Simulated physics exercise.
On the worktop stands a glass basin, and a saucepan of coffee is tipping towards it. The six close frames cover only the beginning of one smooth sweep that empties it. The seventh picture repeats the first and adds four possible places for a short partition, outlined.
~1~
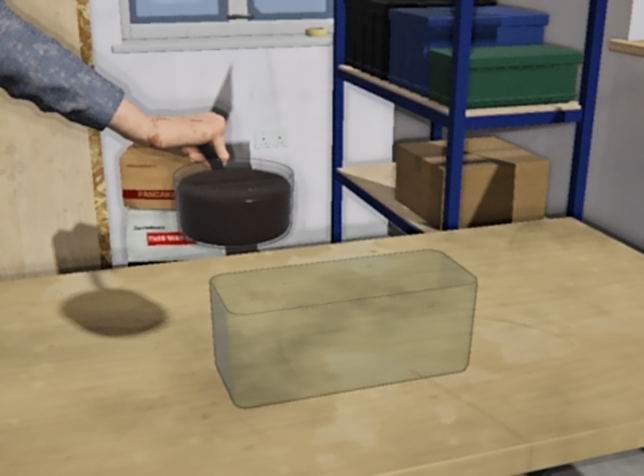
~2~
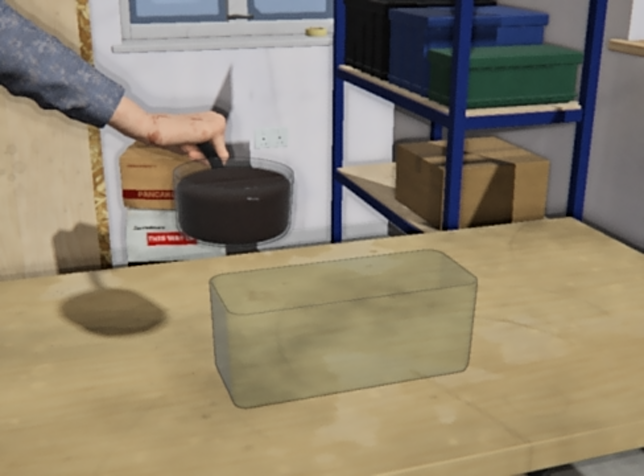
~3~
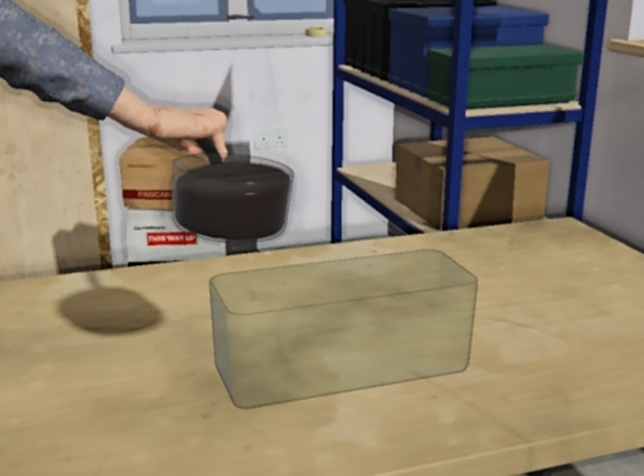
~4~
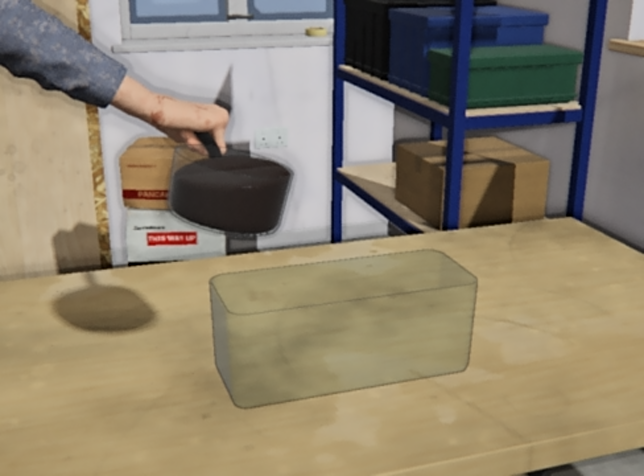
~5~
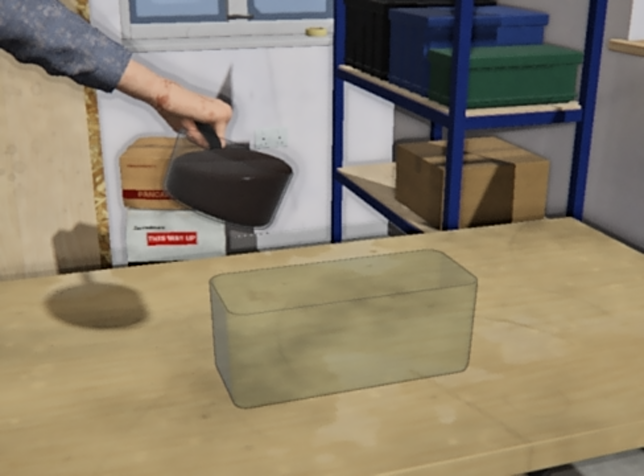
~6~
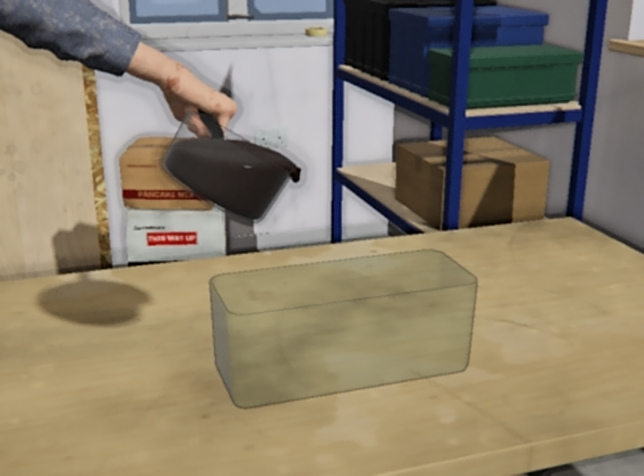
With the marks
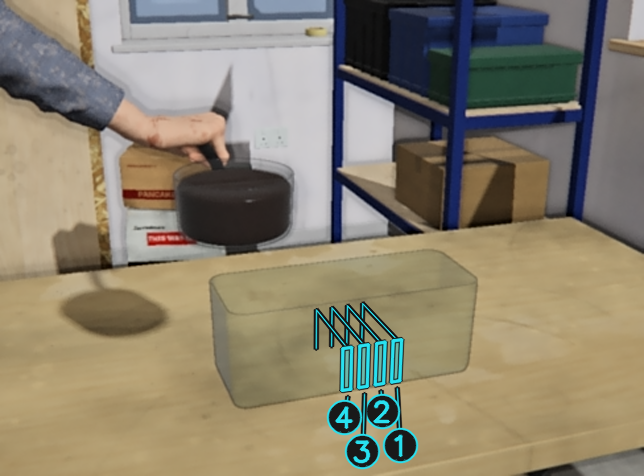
A hand holding a dark saucepan above a worktop, gradually tilting it to the right beside a clear rectangular basin.
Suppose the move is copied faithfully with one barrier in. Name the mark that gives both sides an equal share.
Slot 1.
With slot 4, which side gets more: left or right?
More ends on the right.
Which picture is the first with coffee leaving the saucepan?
In picture 5.
On the marked copy, 1 at (397, 388); 2 at (381, 390); 3 at (364, 393); 4 at (347, 396).
If 1 is chosen, about 48 % ends left of the wall and 49 % right of it; 3 % is lost outside.
If 2 is chosen, about 34 % ends left of the wall and 63 % right of it; 3 % is lost outside.
If 3 is chosen, about 18 % ends left of the wall and 79 % right of it; 3 % is lost outside.
If 4 is chosen, about 10 % ends left of the wall and 88 % right of it; 3 % is lost outside.
